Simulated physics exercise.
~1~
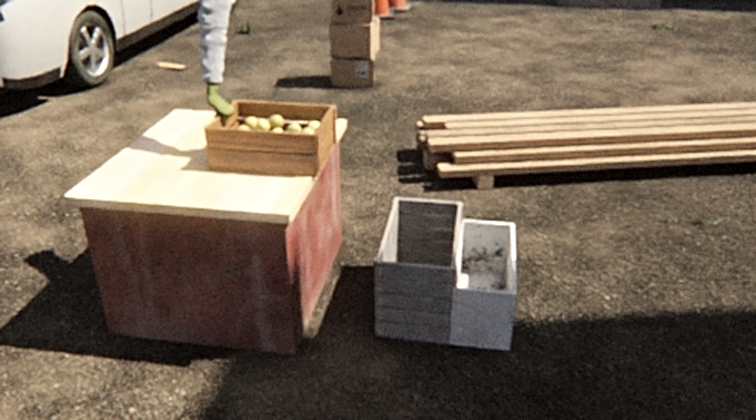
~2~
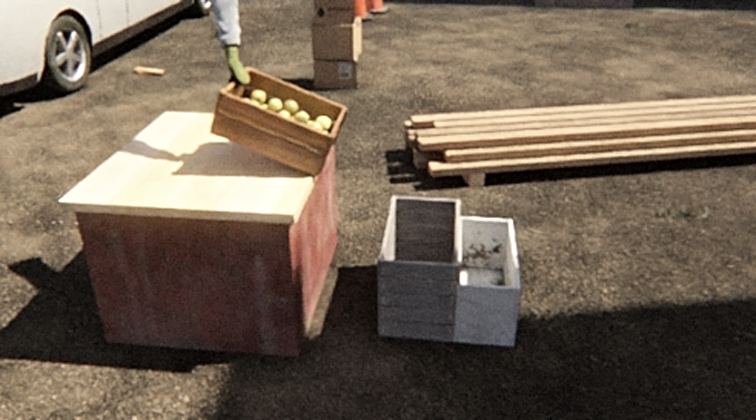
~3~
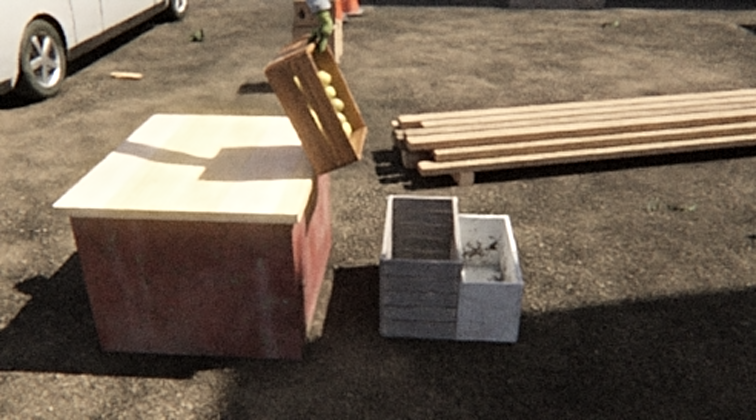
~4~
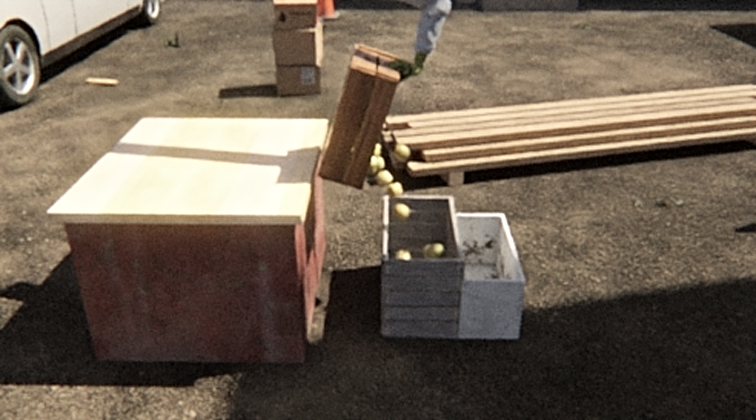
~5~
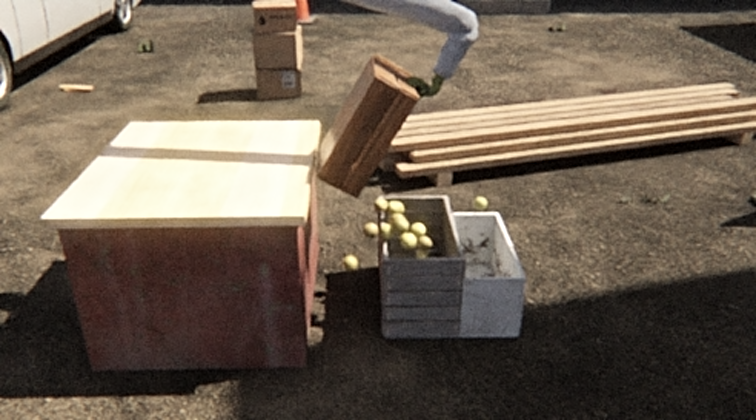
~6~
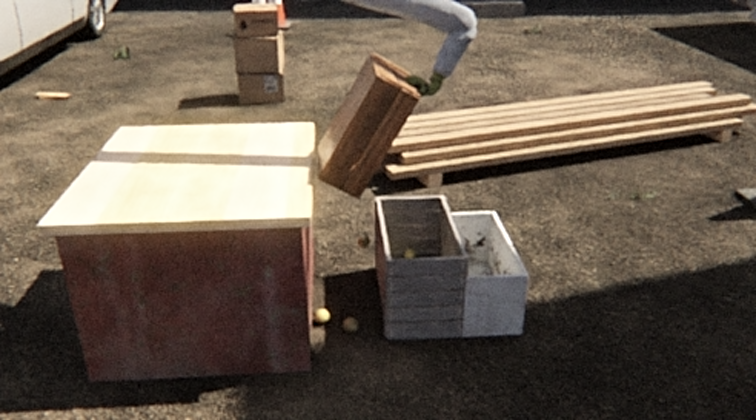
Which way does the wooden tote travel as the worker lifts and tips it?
The wooden tote moves to the right, past the edge of the bench and towards the grey trough.
Wooden tote tipping over a bench edge in a gloved hand, yellow apples falling mostly into a grey trough, a few outside.
